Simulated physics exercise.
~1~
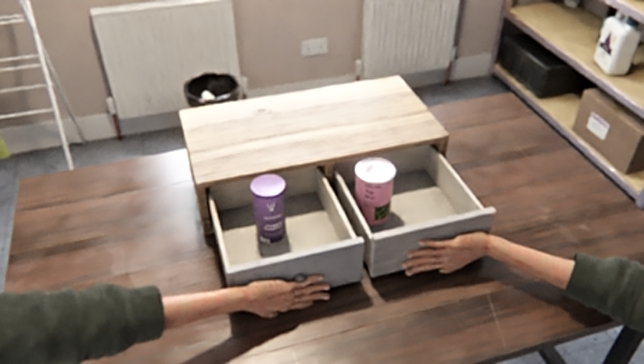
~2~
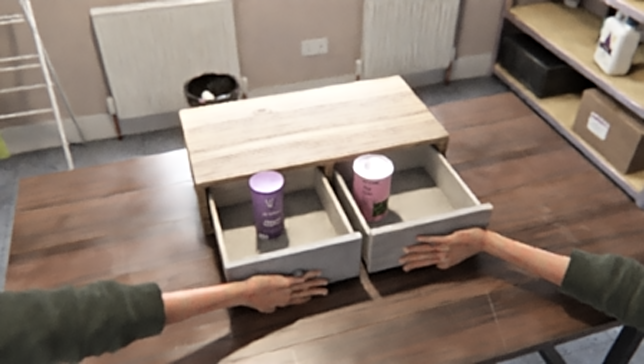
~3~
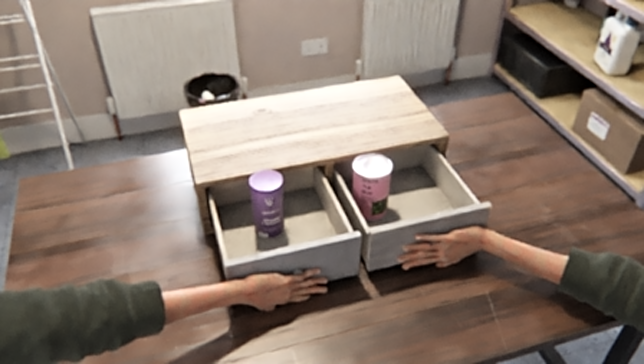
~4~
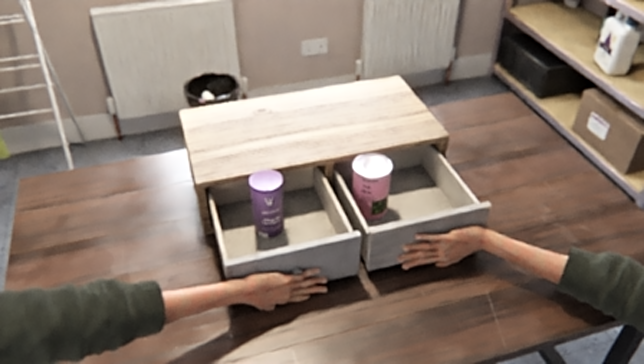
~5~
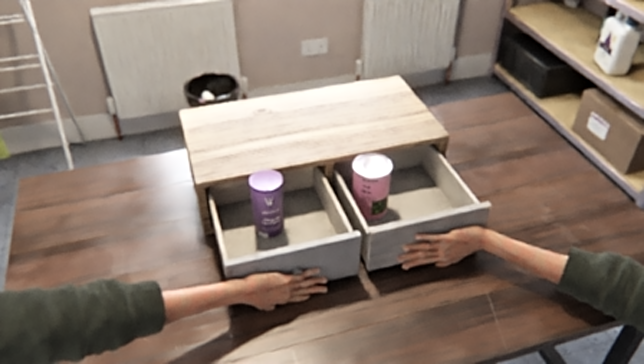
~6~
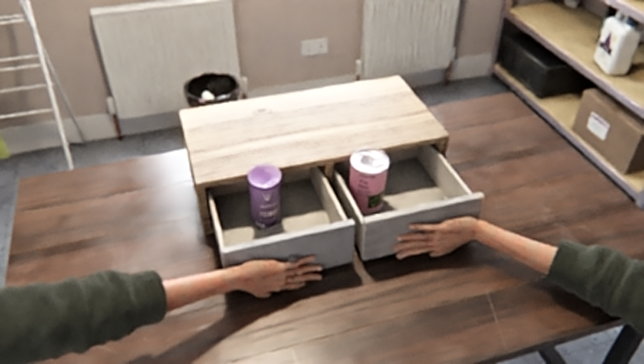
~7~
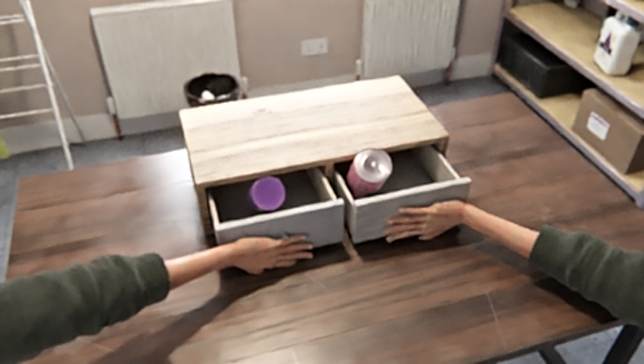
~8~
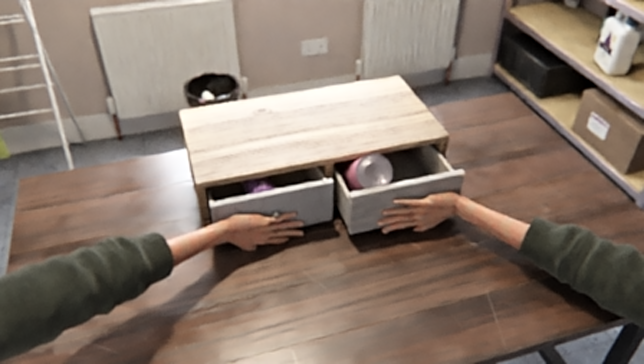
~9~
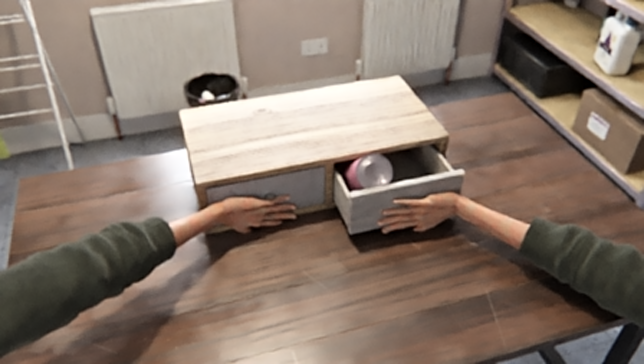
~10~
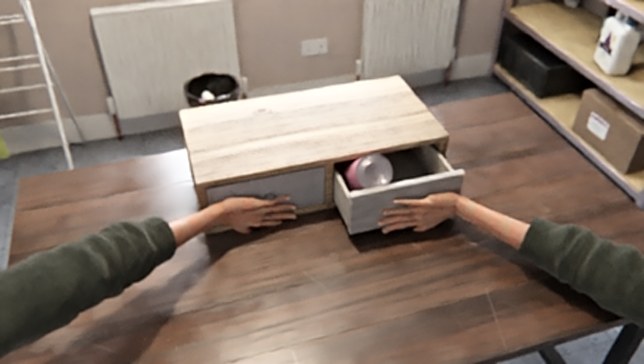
Two hands push both drawers inward; the left closes, but the right stays partly open.
